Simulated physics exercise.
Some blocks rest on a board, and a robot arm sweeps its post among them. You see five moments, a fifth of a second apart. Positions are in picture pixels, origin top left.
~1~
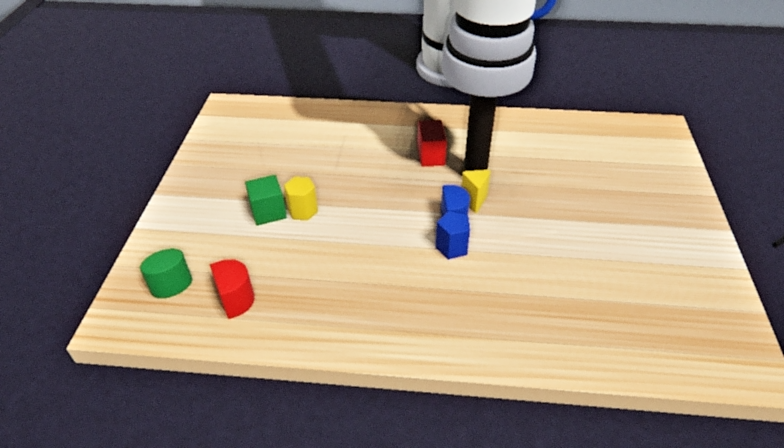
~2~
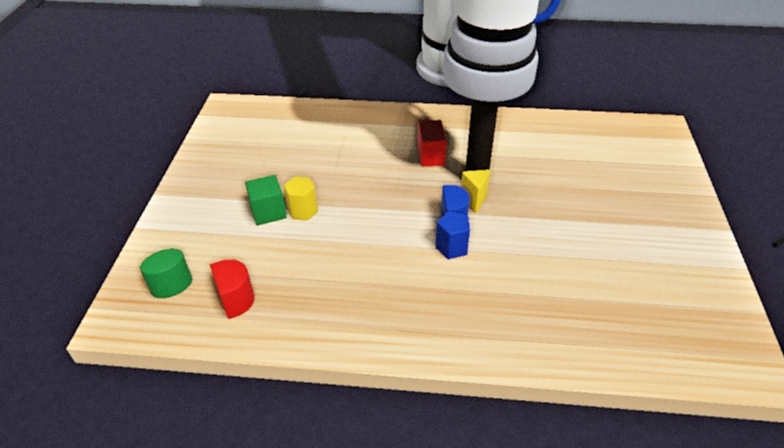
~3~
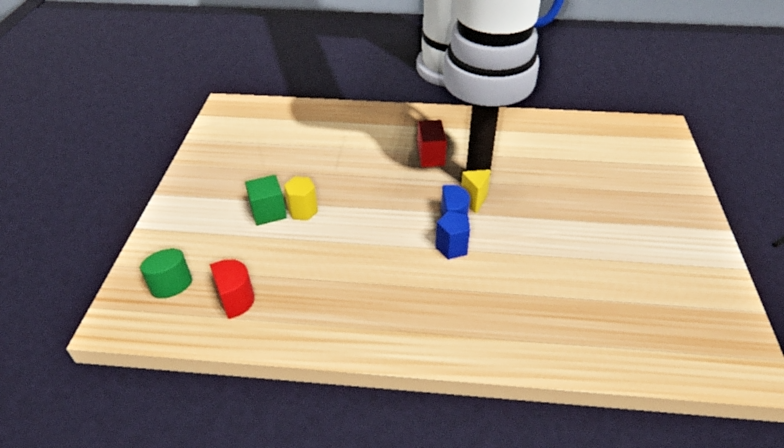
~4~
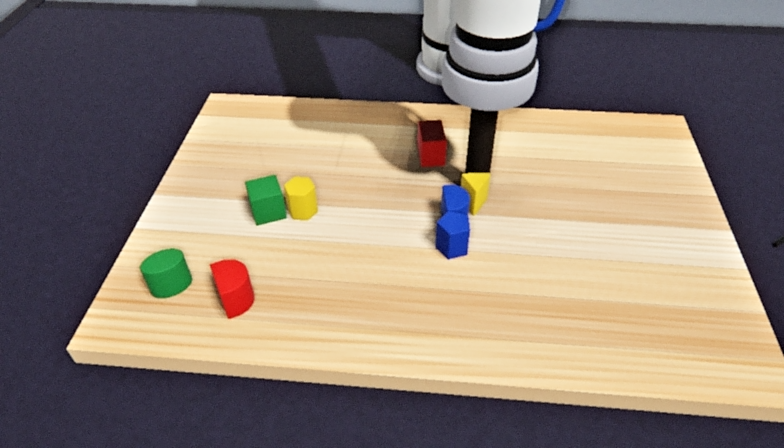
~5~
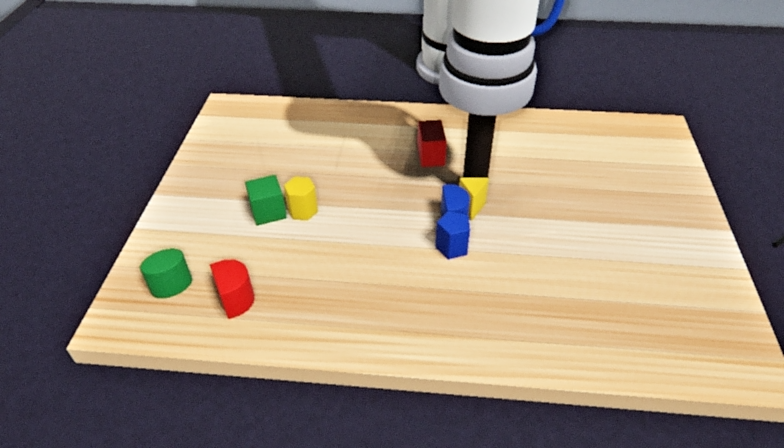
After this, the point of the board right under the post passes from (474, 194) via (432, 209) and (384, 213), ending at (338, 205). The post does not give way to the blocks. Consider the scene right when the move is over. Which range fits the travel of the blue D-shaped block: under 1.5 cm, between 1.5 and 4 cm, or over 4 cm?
The answer is 1.5 to 4 cm.
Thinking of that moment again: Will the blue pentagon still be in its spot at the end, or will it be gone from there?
The blue pentagon moves.
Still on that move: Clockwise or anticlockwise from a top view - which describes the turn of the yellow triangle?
Bird's-eye view: Counterclockwise.
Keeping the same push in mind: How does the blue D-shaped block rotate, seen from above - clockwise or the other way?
Direction: Anticlockwise.
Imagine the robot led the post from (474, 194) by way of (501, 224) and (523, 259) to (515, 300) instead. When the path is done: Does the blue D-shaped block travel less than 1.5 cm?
I expect so.
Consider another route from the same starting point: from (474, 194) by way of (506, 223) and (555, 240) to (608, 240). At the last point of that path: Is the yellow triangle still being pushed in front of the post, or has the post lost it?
The block lies off to the side or behind.
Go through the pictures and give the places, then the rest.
Post's lower end (476, 167); yellow hexagon (299, 185); blue pentagon (455, 222); blue D-shaped block (455, 196); yellow triangle (478, 176), in the first picture.
Post (477, 171); blocks still, in the second picture.
Post (478, 176); blocks still, in the third picture.
Post (477, 180); yellow triangle (477, 179), in the fourth picture.
Post (474, 183); yellow hexagon (299, 185); blue pentagon (455, 222); blue D-shaped block (455, 196); yellow triangle (474, 183), in the fifth picture.
On the path given first. One third of the way, post (432, 199); blue pentagon (457, 229), turned 15° anticlockwise; blue D-shaped block (441, 204), turned 25° anticlockwise; yellow triangle (475, 189), turned 20° anticlockwise.
Two thirds of the way, post (384, 203); blue pentagon (457, 229), turned 15° anticlockwise; blue D-shaped block (437, 204), turned 40° anticlockwise; yellow triangle (475, 189), turned 20° anticlockwise.
At the end, post (337, 195); yellow hexagon still; blue pentagon (457, 229), turned 15° anticlockwise; blue D-shaped block (437, 204), turned 40° anticlockwise; yellow triangle (475, 189), turned 20° anticlockwise.
